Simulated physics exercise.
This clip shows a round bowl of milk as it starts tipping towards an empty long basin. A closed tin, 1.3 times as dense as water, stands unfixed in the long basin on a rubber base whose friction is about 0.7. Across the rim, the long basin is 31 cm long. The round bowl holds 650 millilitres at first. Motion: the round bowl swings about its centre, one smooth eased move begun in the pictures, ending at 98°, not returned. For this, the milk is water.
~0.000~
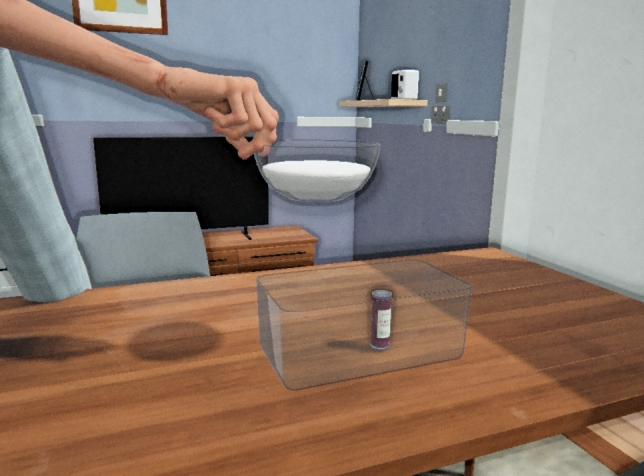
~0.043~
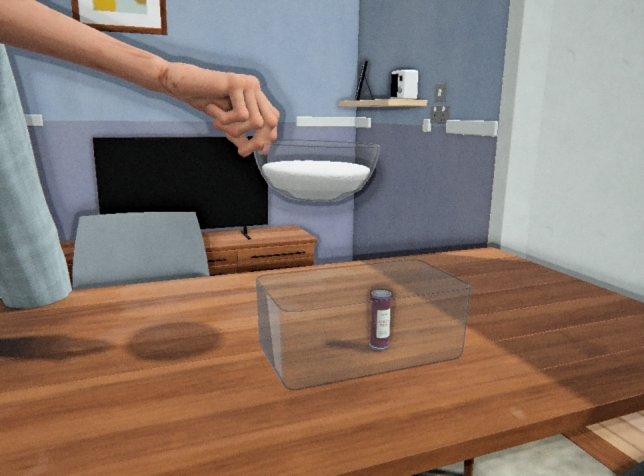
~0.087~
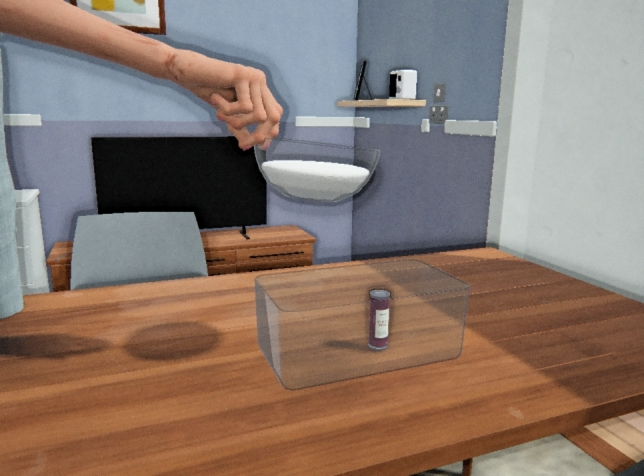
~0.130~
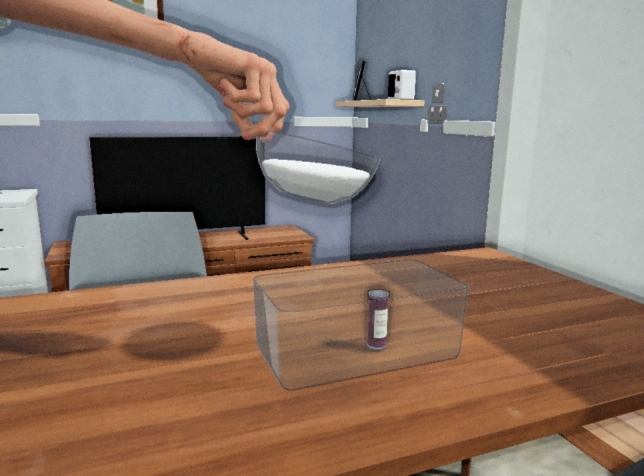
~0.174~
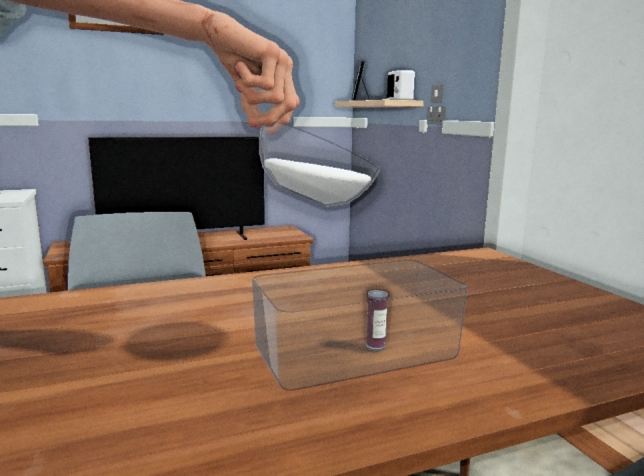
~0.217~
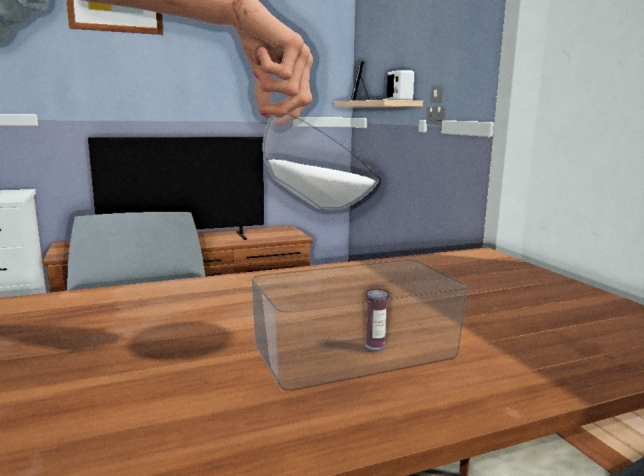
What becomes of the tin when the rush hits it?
It stays erect.
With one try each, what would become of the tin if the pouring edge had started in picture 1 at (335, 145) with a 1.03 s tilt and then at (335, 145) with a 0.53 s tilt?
The tin stays vertical the first time and overturns the second time.
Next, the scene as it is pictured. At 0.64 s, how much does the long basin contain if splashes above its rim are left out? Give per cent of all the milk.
Roughly 86 %.
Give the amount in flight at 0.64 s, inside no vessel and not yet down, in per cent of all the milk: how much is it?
Close to 12 in every hundred parts.
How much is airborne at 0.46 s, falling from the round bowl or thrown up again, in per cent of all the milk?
64 per cent.
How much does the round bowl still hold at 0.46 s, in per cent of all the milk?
Portion remaining: Approx. 12 per cent.
After 0.46 s the tilt is 94° and 12 per cent is still to pour; the tin stands where it began.
After 0.64 s the tilt is 98° and 1 per cent is still to pour; the tin stands where it began.
After 0.83 s the tilt is 98° and 0 per cent is still to pour; the tin stands where it began.
After 1.03 s the tilt is 98° and 0 per cent is still to pour; the tin stands where it began.
In the end the tin stands where it began.
